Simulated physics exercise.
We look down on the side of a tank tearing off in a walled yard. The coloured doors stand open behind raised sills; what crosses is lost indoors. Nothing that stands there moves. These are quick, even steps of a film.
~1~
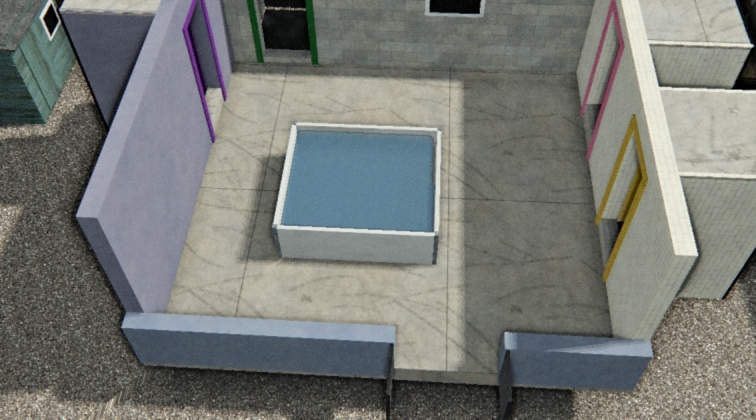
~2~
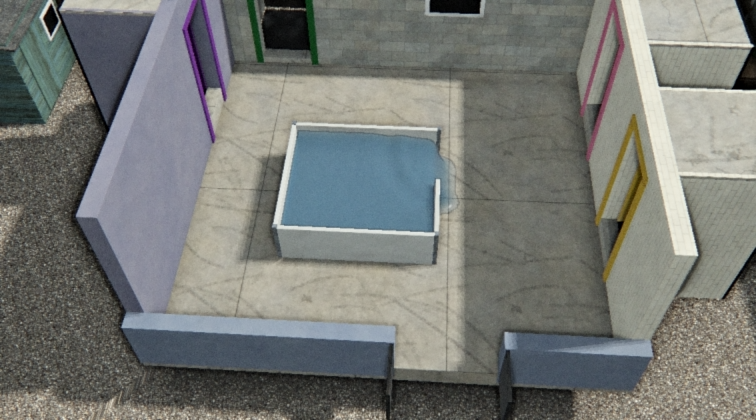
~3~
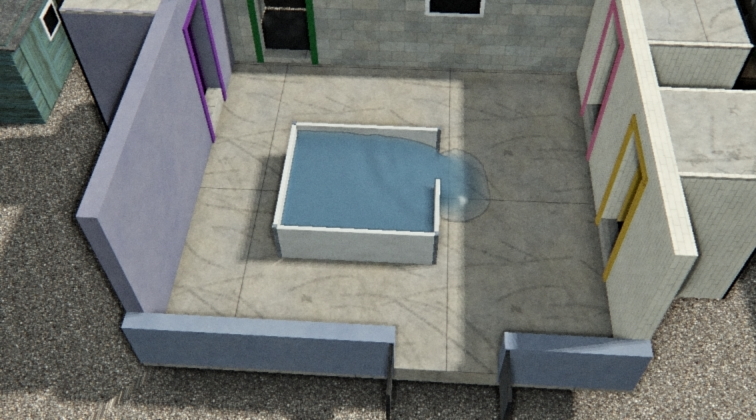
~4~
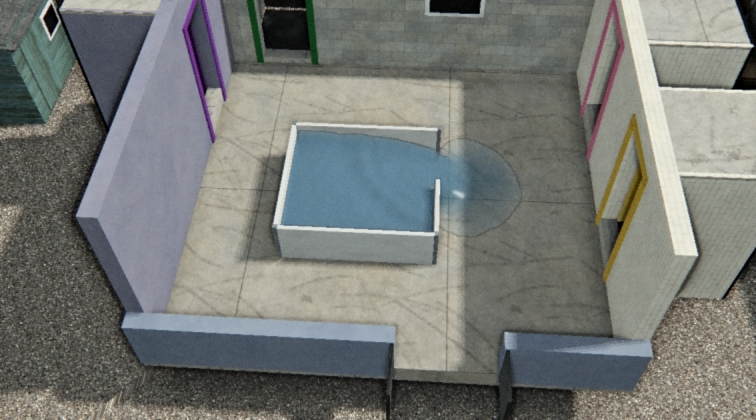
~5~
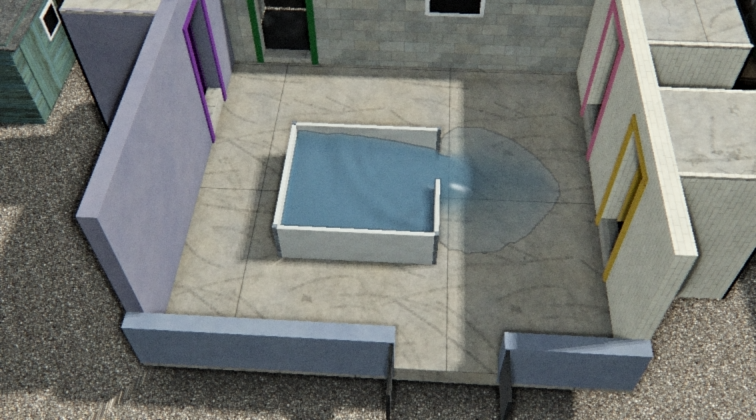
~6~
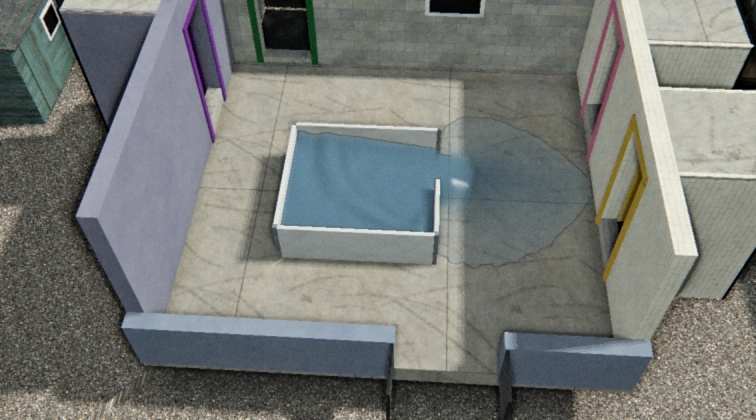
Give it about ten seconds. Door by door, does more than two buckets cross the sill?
The pink door holds within the limit; the yellow door holds within the limit; the purple door holds within the limit; the green door holds within the limit.
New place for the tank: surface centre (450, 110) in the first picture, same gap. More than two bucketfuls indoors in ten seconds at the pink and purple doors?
Then: Pink door is over, purple door is under.
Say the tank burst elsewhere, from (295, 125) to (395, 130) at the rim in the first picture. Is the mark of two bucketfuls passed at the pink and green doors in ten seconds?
One by one: Pink door lets less in; green door goes over.
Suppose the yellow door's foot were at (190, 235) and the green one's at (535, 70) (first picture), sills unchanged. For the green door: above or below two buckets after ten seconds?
One by one: Green door floods.
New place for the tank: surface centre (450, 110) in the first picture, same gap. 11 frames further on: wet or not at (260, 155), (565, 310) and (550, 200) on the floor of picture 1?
In that order: No water, awash, flooded.
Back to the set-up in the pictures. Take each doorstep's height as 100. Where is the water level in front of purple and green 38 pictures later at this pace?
About 40 and 30 per cent.
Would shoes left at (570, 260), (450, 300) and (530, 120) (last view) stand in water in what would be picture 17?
As listed: Covered, dry, flooded.
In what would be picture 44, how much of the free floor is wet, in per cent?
Close to 90 %.
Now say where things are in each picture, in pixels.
The first frame shows still water in the open tank at (361, 179).
In the second frame, the front is at (447, 210), out from the gap at (435, 176).
In the third frame, water pours out at (435, 177) and has run to (481, 208).
In the fourth frame, water pours out at (435, 177) and has run to (515, 198).
In the fifth frame, the front is at (553, 196), out from the gap at (435, 177).
In the sixth frame, water pours out at (435, 177) and has run to (585, 180).
A moment on, water covers 25 % of the floor; the pink door wet at the sill, nothing in, the yellow door wet at the sill, nothing in, the purple door not reached, the green door not reached.
Next, water covers 30 % of the floor; the pink door wet at the sill, nothing in, the yellow door wet at the sill, nothing in, the purple door not reached, the green door not reached.
Then, water covers 45 % of the floor; the pink door wet at the sill, nothing in, the yellow door under two buckets in, the purple door not reached, the green door not reached.
Later, water covers 90 % of the floor; the pink door wet at the sill, nothing in, the yellow door under two buckets in, the purple door wet at the sill, nothing in, the green door wet at the sill, nothing in.
In the end, water covers 95 % of the floor; the pink door wet at the sill, nothing in, the yellow door under two buckets in, the purple door wet at the sill, nothing in, the green door wet at the sill, nothing in.
